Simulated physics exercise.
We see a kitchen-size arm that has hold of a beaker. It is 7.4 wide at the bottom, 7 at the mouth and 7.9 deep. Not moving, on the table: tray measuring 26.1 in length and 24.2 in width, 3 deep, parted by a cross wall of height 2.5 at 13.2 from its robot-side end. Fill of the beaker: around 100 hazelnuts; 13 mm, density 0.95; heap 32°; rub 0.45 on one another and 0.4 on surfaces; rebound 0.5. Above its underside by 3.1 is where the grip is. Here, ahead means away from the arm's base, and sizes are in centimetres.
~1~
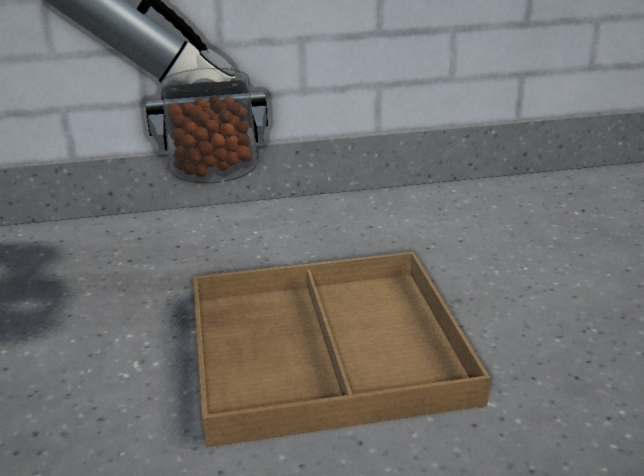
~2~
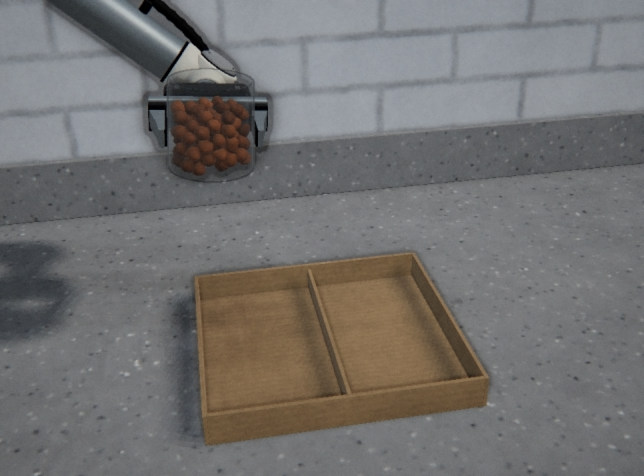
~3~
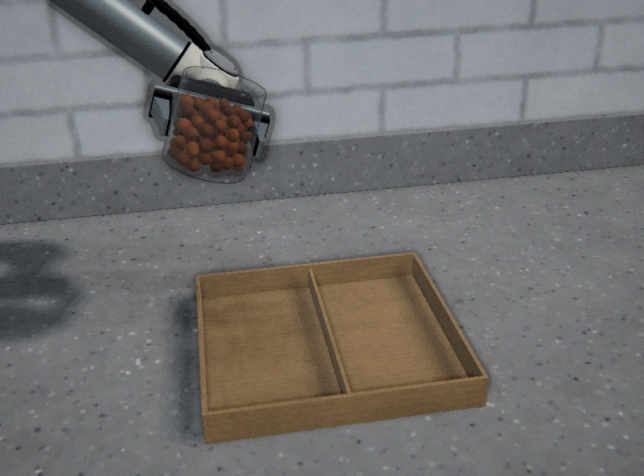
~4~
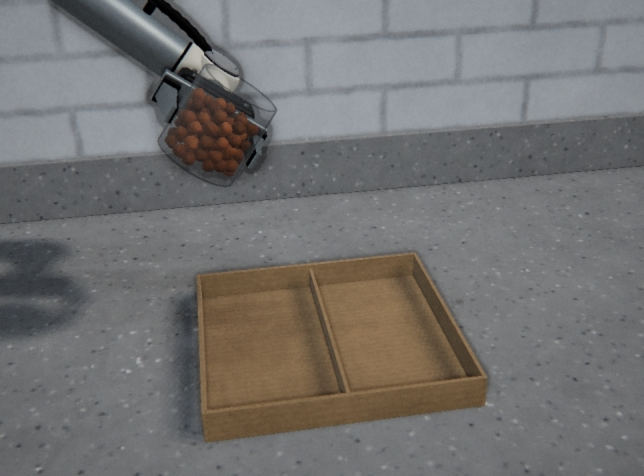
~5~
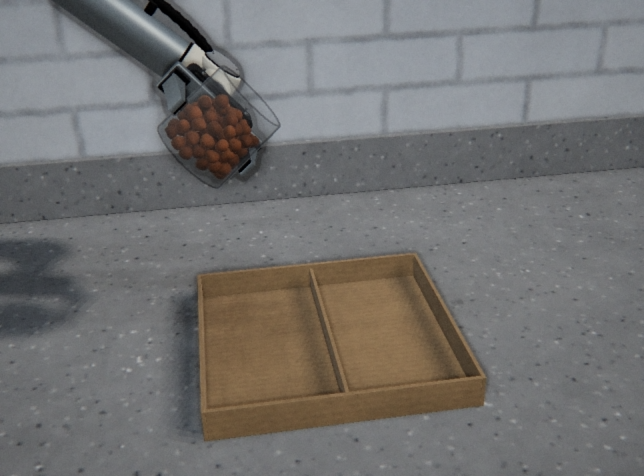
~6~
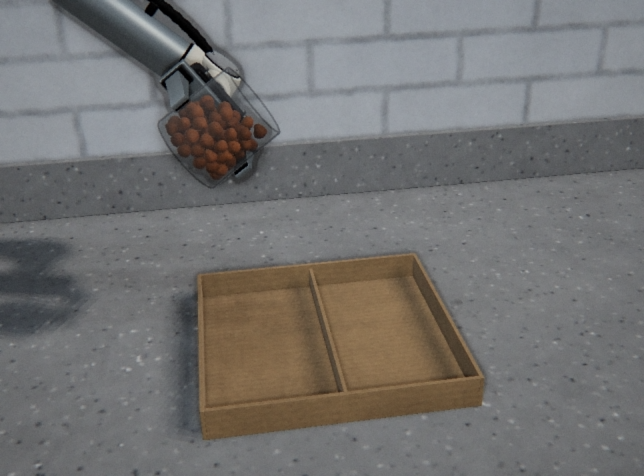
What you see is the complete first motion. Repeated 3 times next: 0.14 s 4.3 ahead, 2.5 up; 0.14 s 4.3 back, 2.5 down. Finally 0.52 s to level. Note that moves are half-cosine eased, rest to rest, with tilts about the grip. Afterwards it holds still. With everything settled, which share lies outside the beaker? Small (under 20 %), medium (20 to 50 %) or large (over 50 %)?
Medium.
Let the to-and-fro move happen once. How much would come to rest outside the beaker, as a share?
Roughly 10 in a hundred.
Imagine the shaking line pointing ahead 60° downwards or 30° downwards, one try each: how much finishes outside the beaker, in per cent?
About 0 and 5 per cent.
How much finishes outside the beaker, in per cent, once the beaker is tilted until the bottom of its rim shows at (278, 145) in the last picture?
Estimate: About 65 per cent.
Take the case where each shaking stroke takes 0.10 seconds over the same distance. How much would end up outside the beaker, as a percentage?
About 70 per cent in that case.
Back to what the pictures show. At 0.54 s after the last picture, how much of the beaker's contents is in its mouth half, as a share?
Something near 50 per cent is there.
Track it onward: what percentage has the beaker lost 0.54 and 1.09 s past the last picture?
The share out is 20 per cent at the earlier time and 30 per cent at the later one.
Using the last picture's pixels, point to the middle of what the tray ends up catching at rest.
It ends up close to (319, 337).
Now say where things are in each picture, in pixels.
The first frame shows beaker middle at (210, 126), level; upper third of the load around (210, 119), from x 175 to 245, top at y 100; 95 in the beaker.
The second frame shows beaker middle at (211, 126), tilted 5° forward; upper third of the load around (210, 118), from x 180 to 245, top at y 105.
The third frame shows beaker middle at (215, 126), tilted 19° forward; upper third of the load around (206, 118), from x 175 to 245, top at y 100.
The fourth frame shows beaker middle at (217, 127), tilted 35° forward; upper third of the load around (206, 118), from x 170 to 250, top at y 95.
The fifth frame shows beaker middle at (219, 128), tilted 49° forward; upper third of the load around (208, 117), from x 170 to 250, top at y 100.
The sixth frame shows beaker middle at (219, 129), tilted 54° forward; upper third of the load around (207, 120), from x 170 to 260, top at y 100; 95 in the beaker.
Then, 0.54 s later, tilted 54° forward, highest piece 27 above the table; 76 in the beaker, 3 in the far-side part, 2 in the robot-side part, 14 in flight or on a rim.
Then, 1.09 s later, tilted 29° forward, highest piece 28 above the table; 66 in the beaker, 16 in the robot-side part, 12 in the far-side part, 1 in flight or on a rim.
Then, 1.56 s later, level, highest piece 28 above the table; 66 in the beaker, 16 in the robot-side part, 13 in the far-side part.
Then, 2.61 s later, level, highest piece 27 above the table; 66 in the beaker, 16 in the robot-side part, 13 in the far-side part.
At rest, 66 in the beaker, 16 in the robot-side part, 13 in the far-side part. That is 31 % outside the beaker.
